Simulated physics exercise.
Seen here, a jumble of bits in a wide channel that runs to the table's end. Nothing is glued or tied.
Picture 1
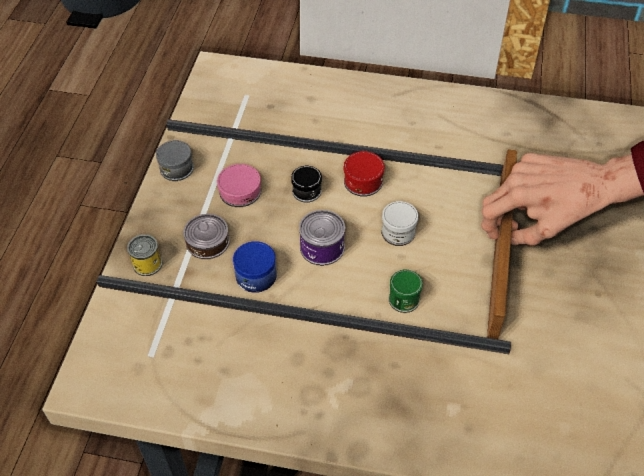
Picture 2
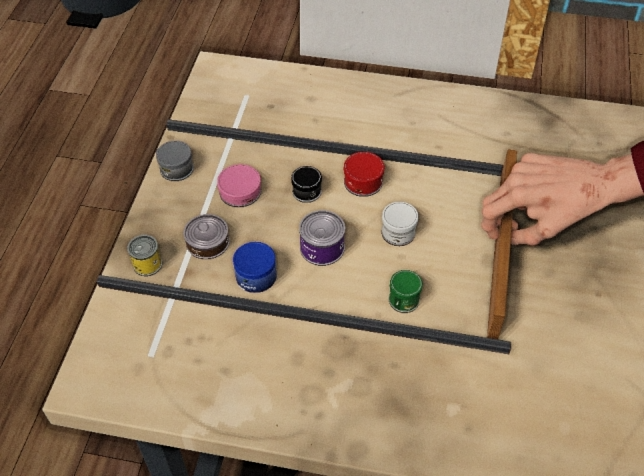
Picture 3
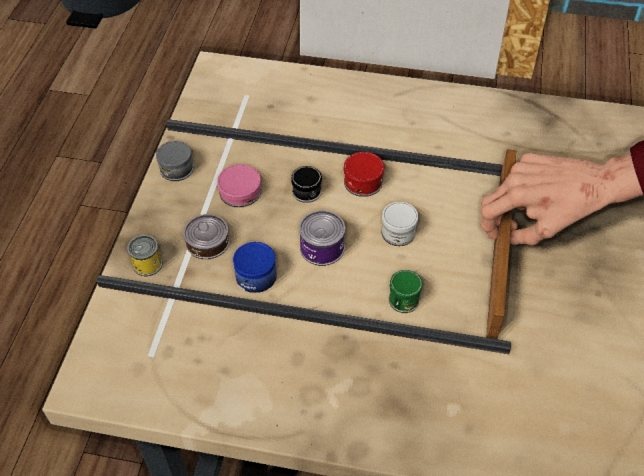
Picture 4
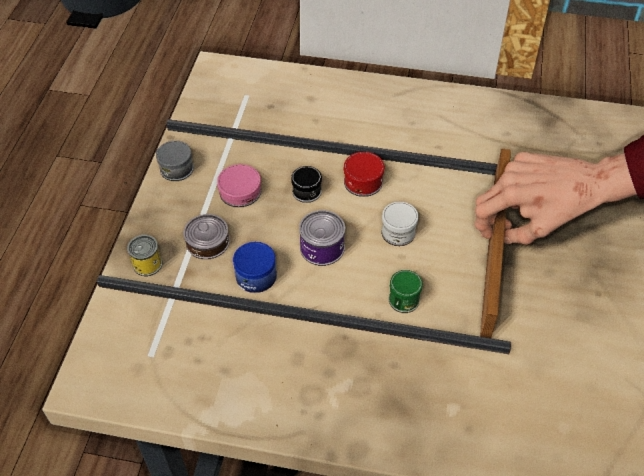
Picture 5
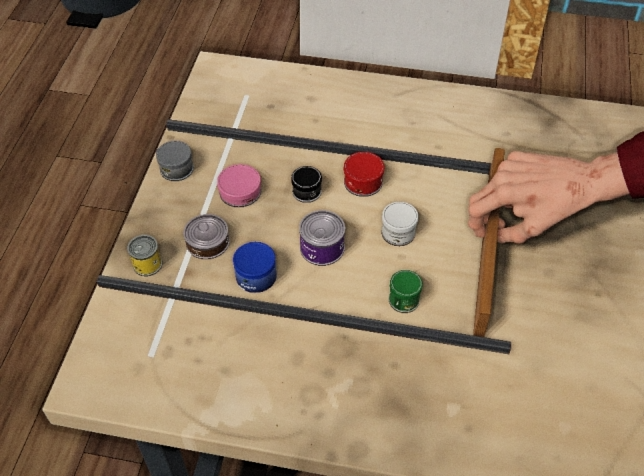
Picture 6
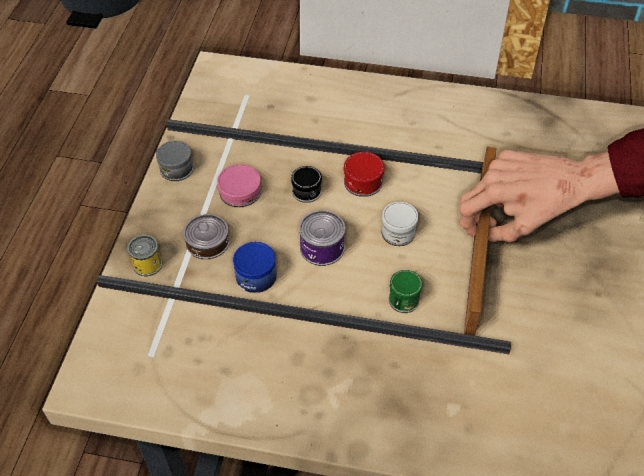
The video shows small paint pots and tins scattered between two dark rails on a wooden table, crossed by a white strip, while a hand at the right holds a wooden bar and slides it slightly left.
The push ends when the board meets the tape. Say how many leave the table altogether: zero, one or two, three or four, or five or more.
Outcome: The number that fall off is one or two.
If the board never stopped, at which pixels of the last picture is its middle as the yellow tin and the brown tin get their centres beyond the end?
For the yellow tin at (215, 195), for the brown tin at (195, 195).
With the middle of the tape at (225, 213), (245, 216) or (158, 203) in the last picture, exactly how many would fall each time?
Down on the floor: 0, 0 and 5.
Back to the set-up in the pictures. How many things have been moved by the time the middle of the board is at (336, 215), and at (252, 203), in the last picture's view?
5 and 8.
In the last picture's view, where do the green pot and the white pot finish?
About (167, 259), and the other about (190, 193).
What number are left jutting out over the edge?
1 of them.
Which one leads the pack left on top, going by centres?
Foremost is the brown tin.
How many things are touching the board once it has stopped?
5 of them.
A little later, none off yet; grey tin at rest near (175, 161); yellow tin at rest near (145, 256); brown tin at rest near (207, 237).
When it is over, the number that fall off is one or two; down, yellow tin and grey tin.
